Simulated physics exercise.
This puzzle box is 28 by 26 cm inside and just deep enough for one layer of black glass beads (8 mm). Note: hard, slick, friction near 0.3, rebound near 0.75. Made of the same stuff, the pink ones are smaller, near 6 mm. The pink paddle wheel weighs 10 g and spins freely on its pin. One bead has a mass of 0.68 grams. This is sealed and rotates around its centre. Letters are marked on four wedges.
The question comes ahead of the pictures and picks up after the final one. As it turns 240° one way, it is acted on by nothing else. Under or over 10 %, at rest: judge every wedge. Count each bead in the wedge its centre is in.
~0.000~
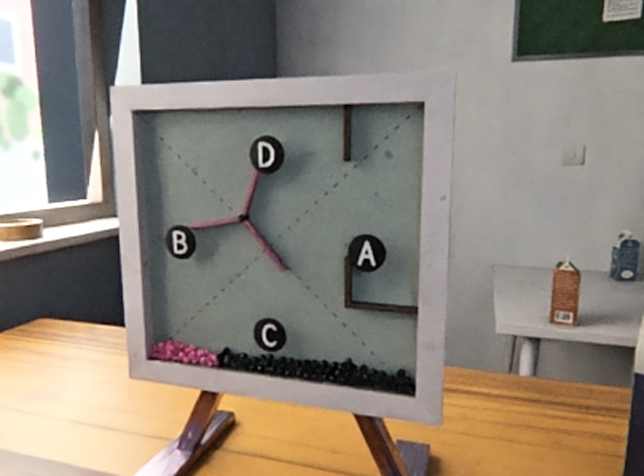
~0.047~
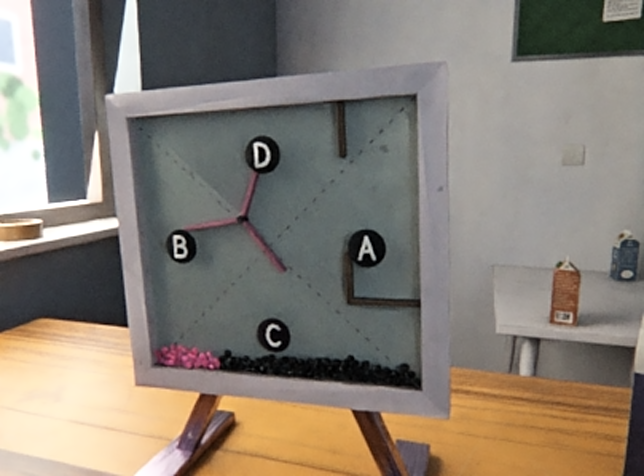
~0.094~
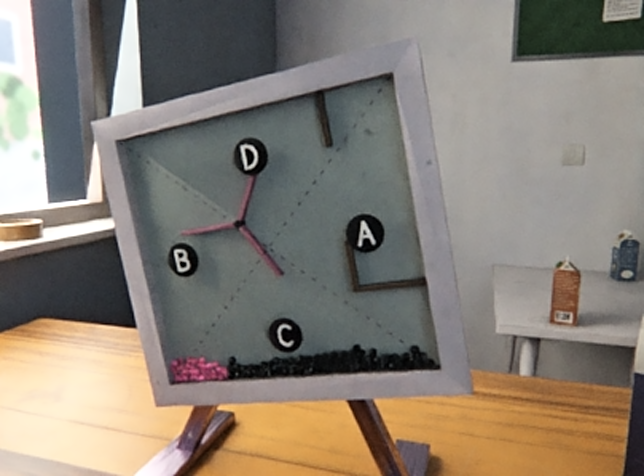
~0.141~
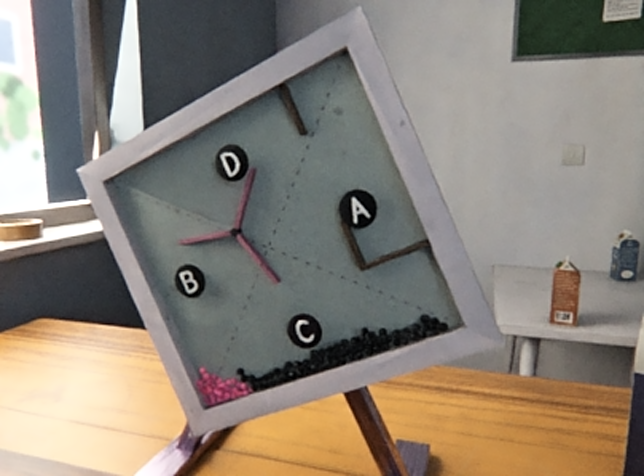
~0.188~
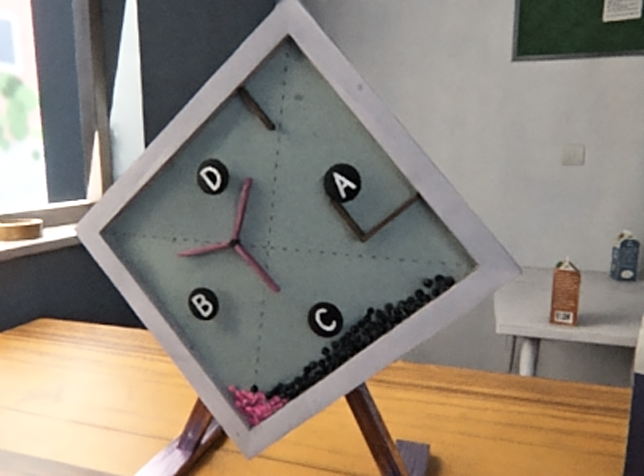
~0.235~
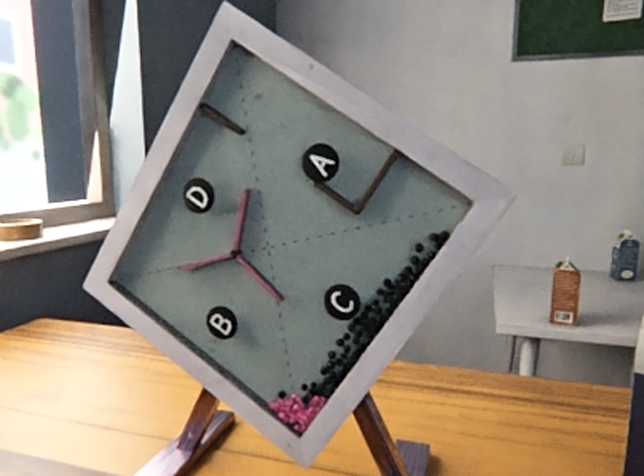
Wedge A: Over; wedge B: Under; wedge C: Under; wedge D: Over.
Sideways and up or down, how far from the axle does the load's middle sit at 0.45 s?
Position estimate: Right 12 cm, below 5 cm.
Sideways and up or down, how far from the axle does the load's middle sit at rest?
It lies close to 4 centimetres right and 12 centimetres below.
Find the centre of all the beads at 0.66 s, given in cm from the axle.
Right: About 10 cm; below: About 4 cm.
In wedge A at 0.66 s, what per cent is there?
Close to 0 % of the load.
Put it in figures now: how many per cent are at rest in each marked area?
At the end, wedge A has 45 percent, wedge B has 0 percent, wedge C has 0 percent and wedge D has 55 percent.
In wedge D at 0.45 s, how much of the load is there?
About 0 %.
After 0.45 s, it stands 131° anticlockwise; the beads' middle is 12 cm right of and 5 cm below the centre; B 80 %, C 20 %.
After 0.66 s, it has come round 204° anticlockwise; the beads' middle is 10 cm right of and 4 cm below the centre; B 40 %, D 60 %.
After 0.84 s, it has come round 240° anticlockwise; the beads' middle is 8 cm right of and 5 cm below the centre; A 10 %, B 10 %, D 75 %.
At rest by 4.4 s, it has come round 240° anticlockwise; A 45 %, B 0 %, C 0 %, D 55 %.
